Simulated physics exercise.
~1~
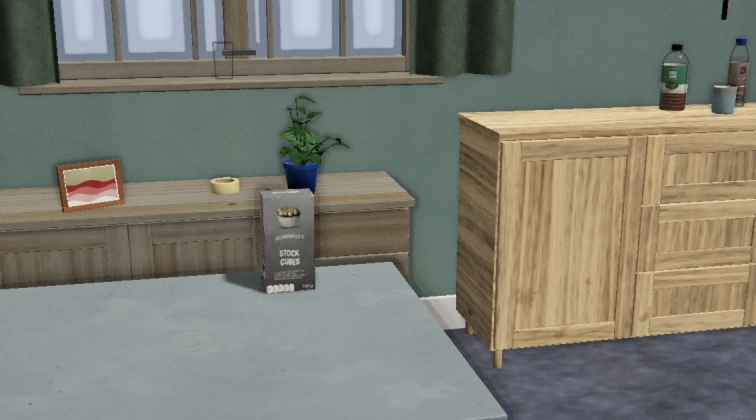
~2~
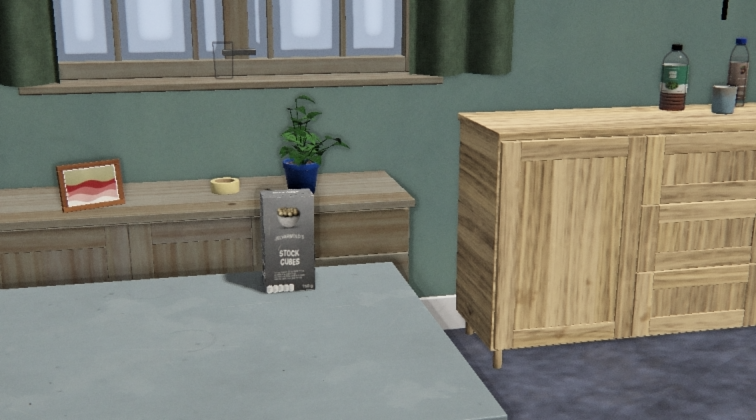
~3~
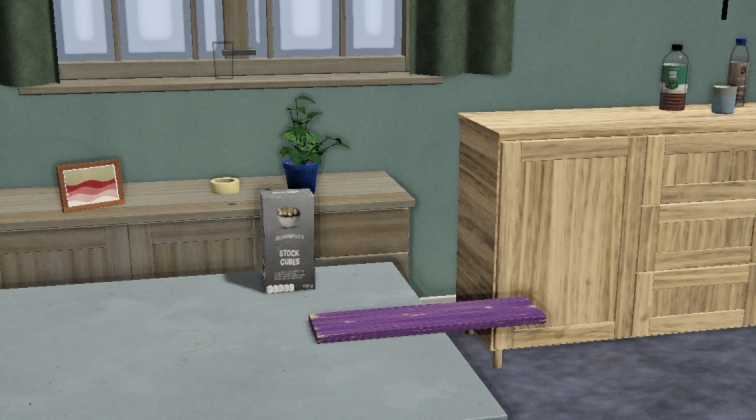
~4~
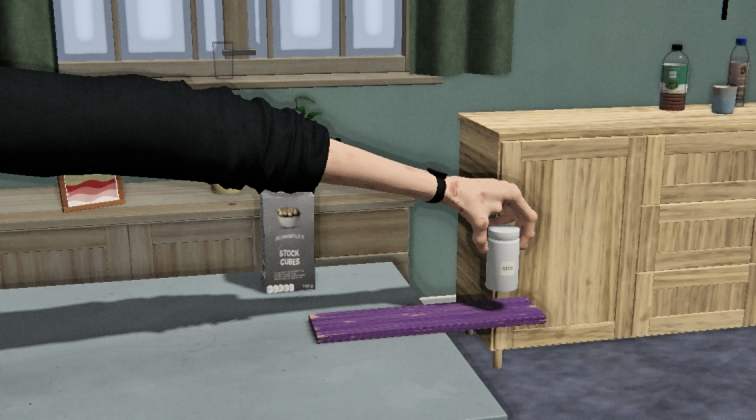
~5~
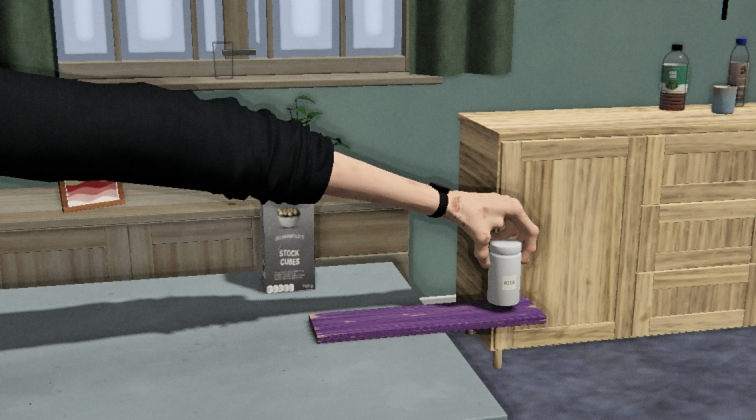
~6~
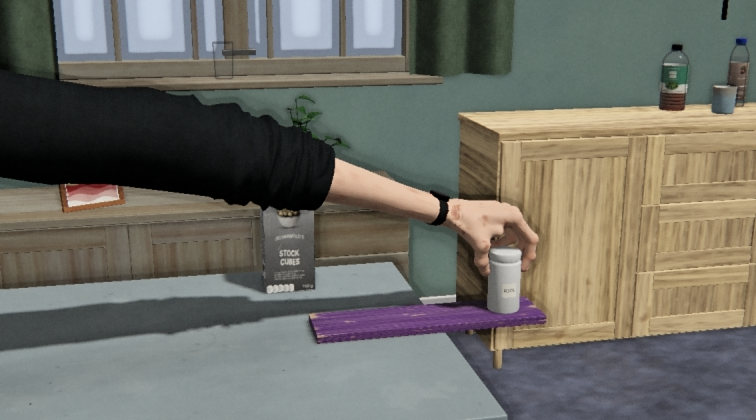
In a room with green walls, a fixed, slightly raised view looks across a pale grey-blue table towards a window and wooden cabinets. A grey carton stands near the table's back edge, before a blue-potted plant, with bottles on the right-hand cabinet. A purple plank appears, jutting past the table's right edge, then a black-sleeved arm reaches from the left, lowering a white shaker onto its overhanging part.
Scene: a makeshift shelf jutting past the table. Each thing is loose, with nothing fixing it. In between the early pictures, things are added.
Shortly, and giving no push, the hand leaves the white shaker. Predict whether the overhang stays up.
Falls off.
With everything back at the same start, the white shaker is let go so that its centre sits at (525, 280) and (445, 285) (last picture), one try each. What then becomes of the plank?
In case one it tumbles, while in case two it stays where it is.
Then, 0.50 s on from there, white shaker and purple plank now down on the floor or falling.
Then, 0.60 s on from there, things are still on the move.
Then, 0.80 s on from there, as before.
In the end, down on the floor or falling, white shaker and purple plank; grey carton unmoved. The plank tips off the edge.
